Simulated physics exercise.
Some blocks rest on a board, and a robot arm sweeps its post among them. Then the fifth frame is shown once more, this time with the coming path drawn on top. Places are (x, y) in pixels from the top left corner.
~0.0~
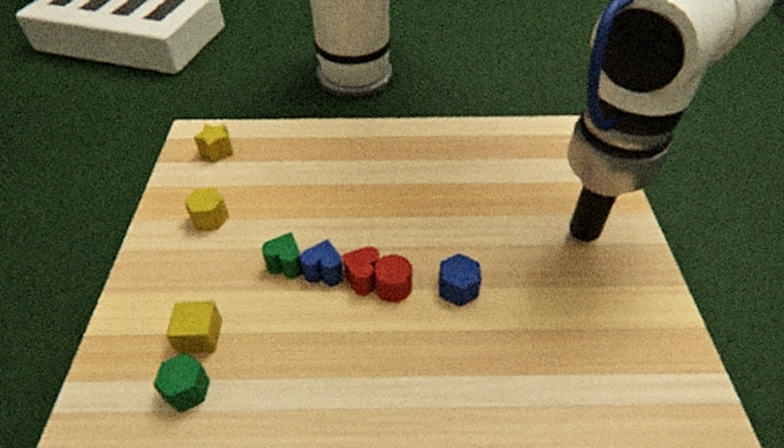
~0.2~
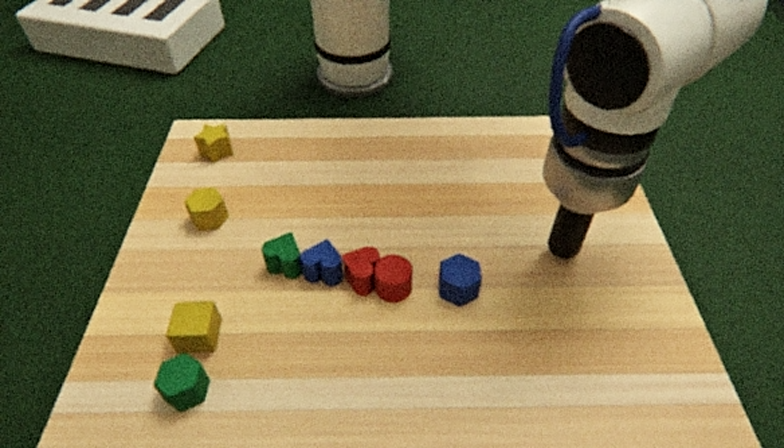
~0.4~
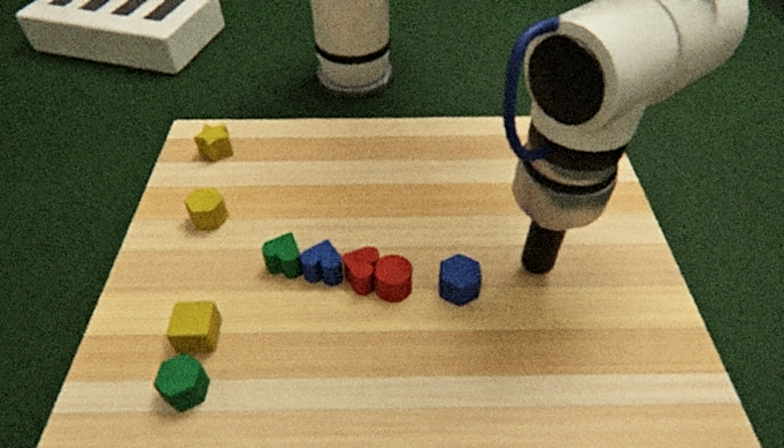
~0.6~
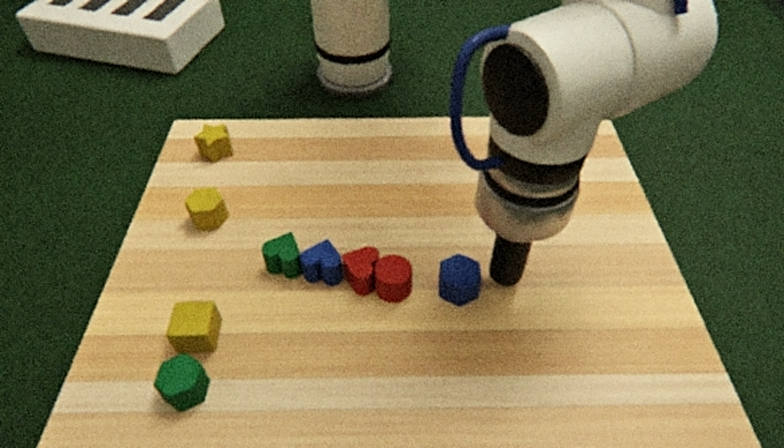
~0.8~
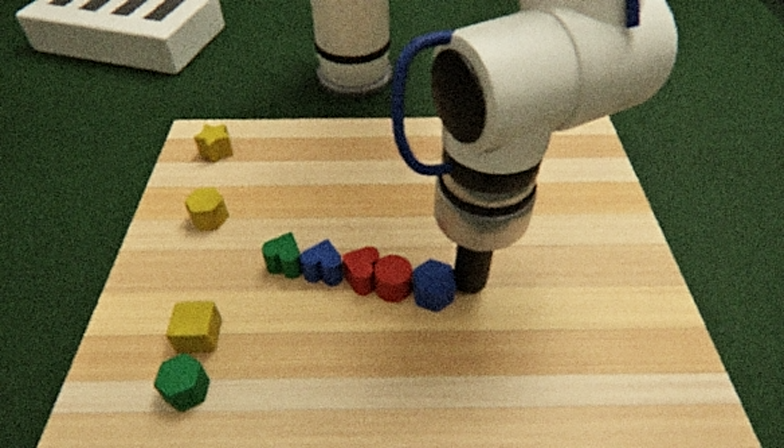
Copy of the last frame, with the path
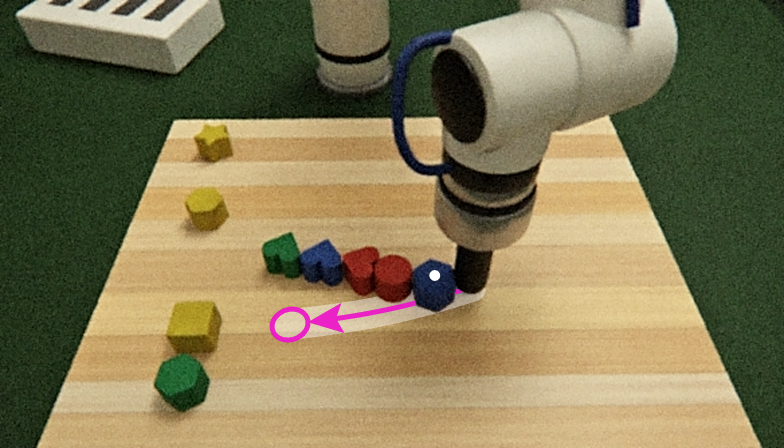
A robot arm swept its dark post leftward across a wooden board and pushed the blue hexagon up against the red round block, while the other colourful blocks stayed where they were.
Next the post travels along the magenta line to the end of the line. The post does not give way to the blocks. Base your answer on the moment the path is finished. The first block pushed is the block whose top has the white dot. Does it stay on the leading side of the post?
I'd say the block whose top has the white dot has slipped off and sits beside or behind the post.
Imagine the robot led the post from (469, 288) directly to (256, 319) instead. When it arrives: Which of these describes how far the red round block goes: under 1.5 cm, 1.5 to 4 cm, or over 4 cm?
More than 4 cm.
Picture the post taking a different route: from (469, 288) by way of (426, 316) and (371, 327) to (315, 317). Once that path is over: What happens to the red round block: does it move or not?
In the end it has been moved.
The line goes from (469, 288) via (412, 304) and (353, 316), ending at (290, 324); the dot is on the blue hexagon.
The first path, step by step. One third of the way, post at (412, 297); blue heart-shaped block at (316, 254); red heart-shaped block at (351, 253), turned 30° clockwise; red round block at (354, 284); blue hexagon at (385, 309), turned 35° anticlockwise.
Two thirds of the way, post at (352, 310); blue heart-shaped block at (315, 254); red heart-shaped block at (351, 253), turned 30° clockwise; red round block at (318, 282); blue hexagon at (355, 332), turned 90° anticlockwise.
At the end, post at (288, 318); yellow square block unmoved; blue heart-shaped block at (315, 252); red heart-shaped block at (351, 253), turned 30° clockwise; red round block at (284, 275); blue hexagon at (354, 333), turned 90° anticlockwise.
